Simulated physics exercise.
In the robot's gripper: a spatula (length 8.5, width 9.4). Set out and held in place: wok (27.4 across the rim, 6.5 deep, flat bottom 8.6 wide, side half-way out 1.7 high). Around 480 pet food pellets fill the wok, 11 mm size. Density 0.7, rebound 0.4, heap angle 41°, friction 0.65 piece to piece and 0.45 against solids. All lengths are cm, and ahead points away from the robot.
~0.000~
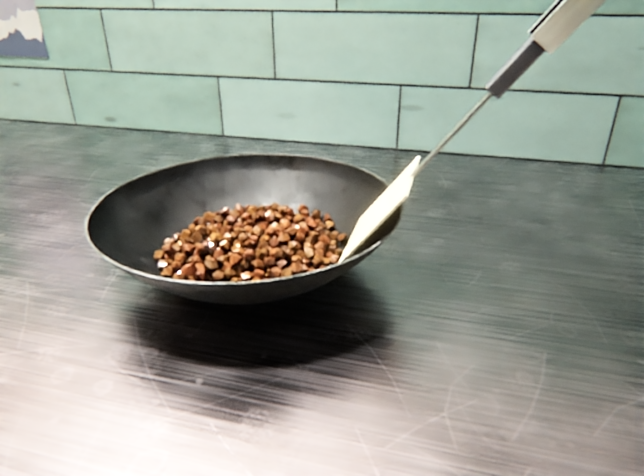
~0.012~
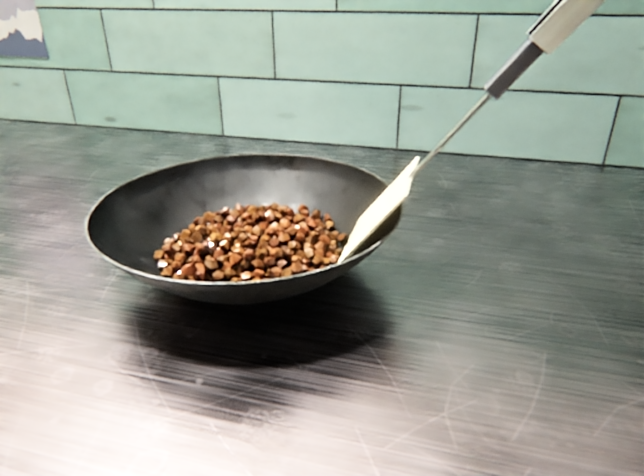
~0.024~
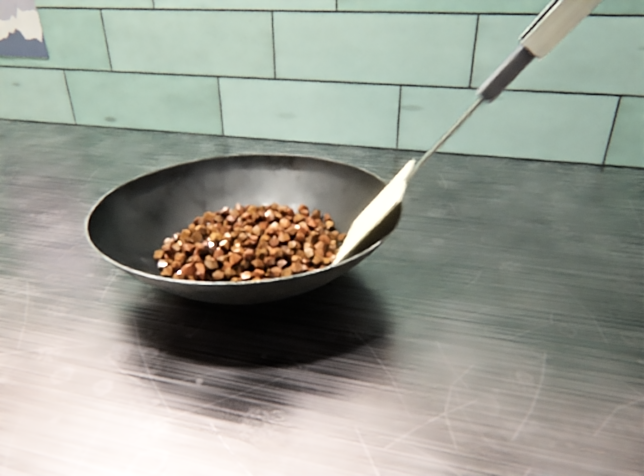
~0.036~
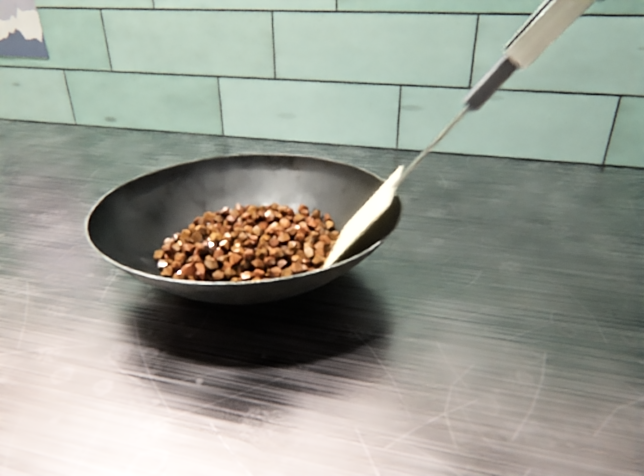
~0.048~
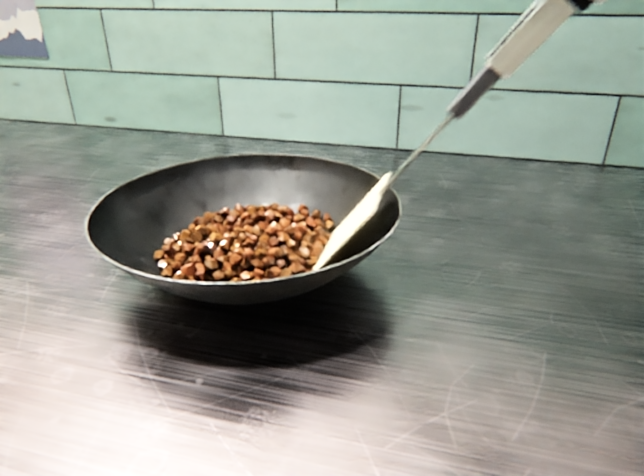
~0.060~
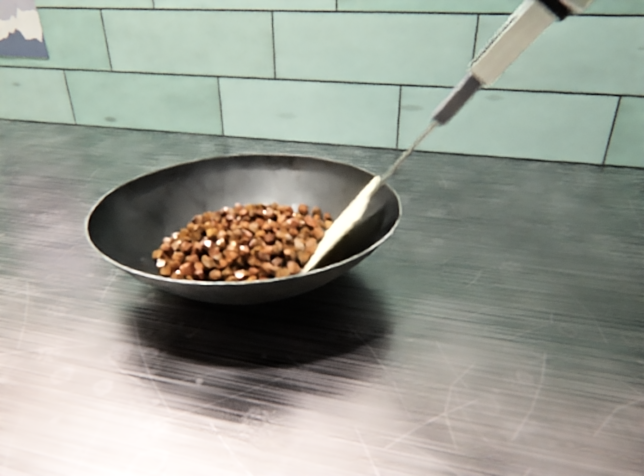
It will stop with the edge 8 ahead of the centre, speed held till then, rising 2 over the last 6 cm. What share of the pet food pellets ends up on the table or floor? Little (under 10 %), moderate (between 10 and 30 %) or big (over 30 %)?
On the table or floor the share is big, over 30 %.
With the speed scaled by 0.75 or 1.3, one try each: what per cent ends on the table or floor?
Some 35 and 50 per cent.
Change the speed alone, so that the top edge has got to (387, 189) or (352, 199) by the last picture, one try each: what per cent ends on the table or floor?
Some 15 and 55 per cent.
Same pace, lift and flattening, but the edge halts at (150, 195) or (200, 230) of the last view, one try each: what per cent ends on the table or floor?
Some 50 and 10 per cent.
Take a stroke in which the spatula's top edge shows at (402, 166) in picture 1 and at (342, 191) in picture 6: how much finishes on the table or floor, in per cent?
About 50 per cent.
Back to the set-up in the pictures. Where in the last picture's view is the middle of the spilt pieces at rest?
At about (56, 235).
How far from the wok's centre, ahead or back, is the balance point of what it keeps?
About 4.0 cm ahead.
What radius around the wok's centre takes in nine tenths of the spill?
Some 30 cm.
After 0.11 s, sloping 53°, highest piece 8 above the table; 484 in the wok.
After 0.17 s, sloping 53°, highest piece 11 above the table; 484 in the wok.
After 0.39 s, sloping 53°, highest piece 12 above the table; 274 in the wok, 115 on the table or floor, 95 on the blade or in flight.
After 1.44 s, sloping 53°, highest piece 6 above the table; 274 in the wok, 210 on the table or floor.
In the end, 274 in the wok, 210 on the table or floor. That is 43 % on the table or floor.
